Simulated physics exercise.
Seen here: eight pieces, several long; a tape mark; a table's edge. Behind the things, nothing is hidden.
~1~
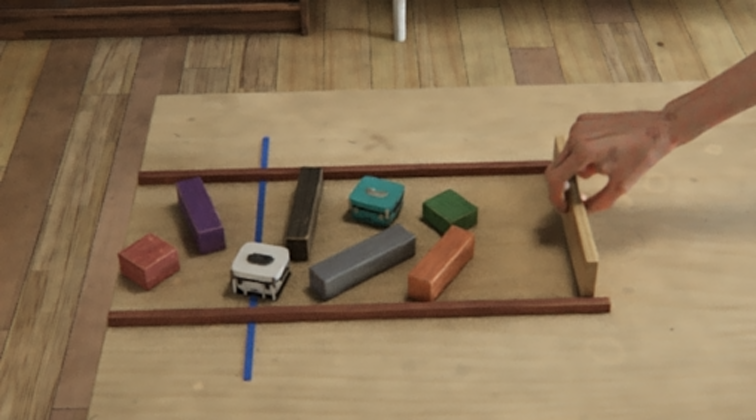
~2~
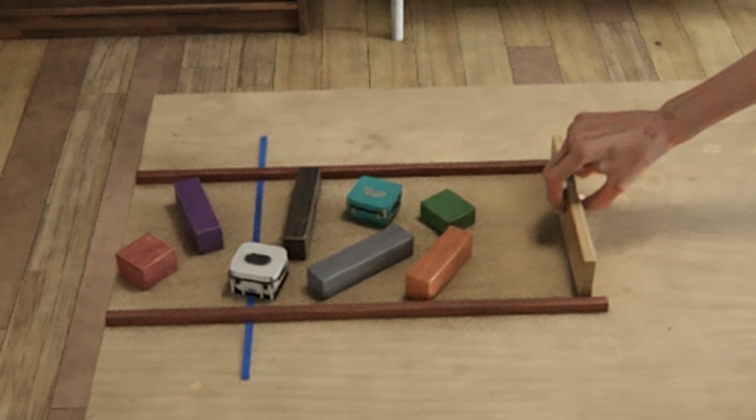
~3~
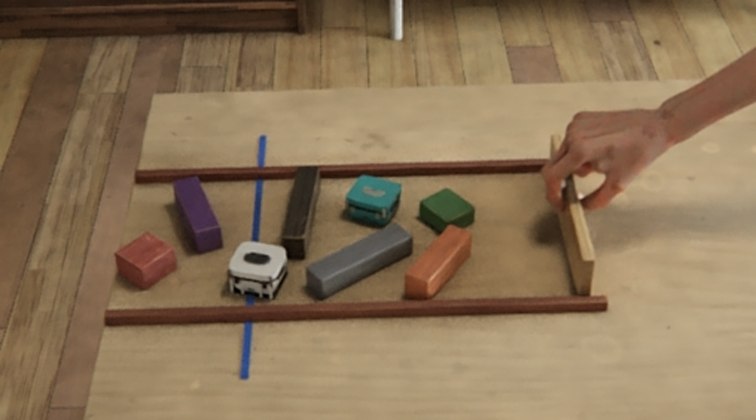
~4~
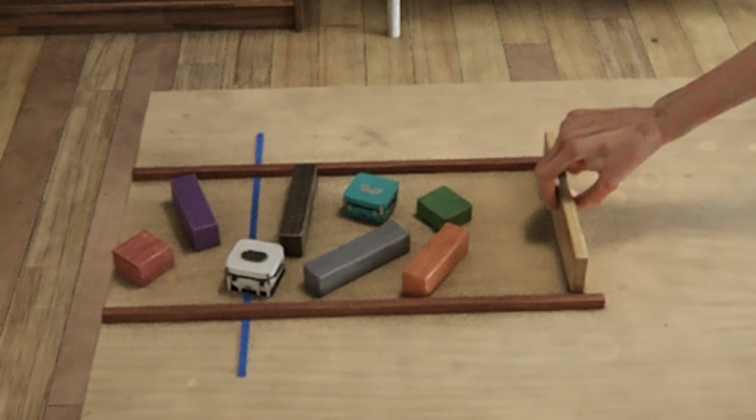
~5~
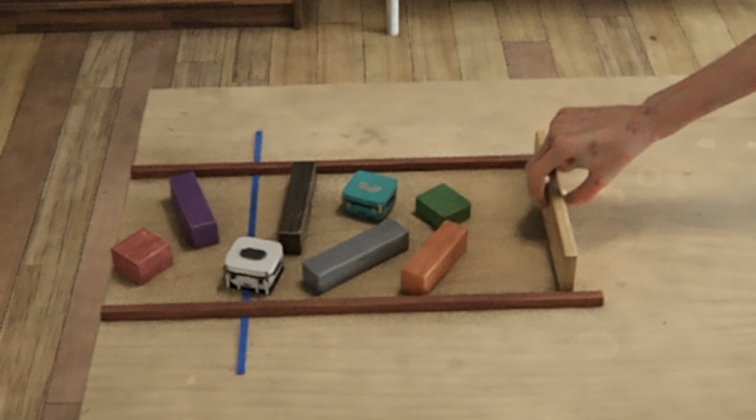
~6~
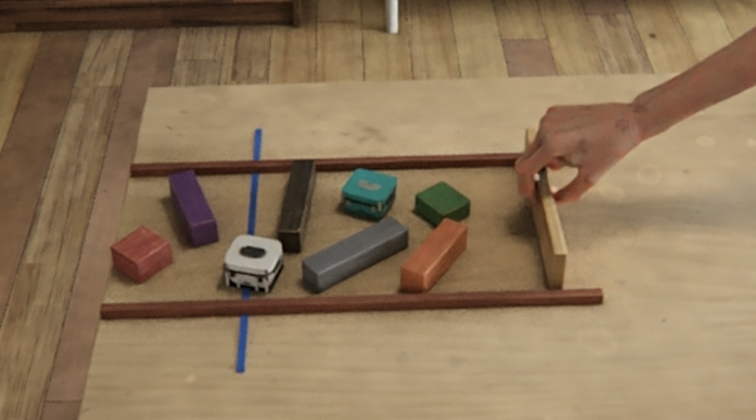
On a wooden tabletop, a hand slides an upright board slightly left between two rails, toward coloured blocks and small cases lying still.
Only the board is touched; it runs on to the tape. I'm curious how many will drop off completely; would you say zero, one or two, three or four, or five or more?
Falls: Zero.
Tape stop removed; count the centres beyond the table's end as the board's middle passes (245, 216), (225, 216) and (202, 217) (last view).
First 0, next 2, last 3.
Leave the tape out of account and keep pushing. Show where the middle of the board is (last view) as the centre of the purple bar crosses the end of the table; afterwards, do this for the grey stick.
I'd say about (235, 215) for the first one and about (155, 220) for the second.
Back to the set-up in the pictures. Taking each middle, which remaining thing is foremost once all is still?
That would be the red block.
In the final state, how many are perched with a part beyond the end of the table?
My count gives 2.
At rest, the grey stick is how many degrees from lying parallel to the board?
Roughly 0 degrees.
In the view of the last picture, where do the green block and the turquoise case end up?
Green block: About (234, 205); turquoise case: About (194, 193).
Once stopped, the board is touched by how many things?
It's 2 of them.
Soon after, none off yet; red block at rest near (142, 254); purple bar at rest near (193, 208); white case at rest near (254, 264).
After that, none off yet; red block at rest near (142, 254); purple bar at rest near (193, 208); white case at rest near (251, 264).
In the end, the number that fall off is zero.
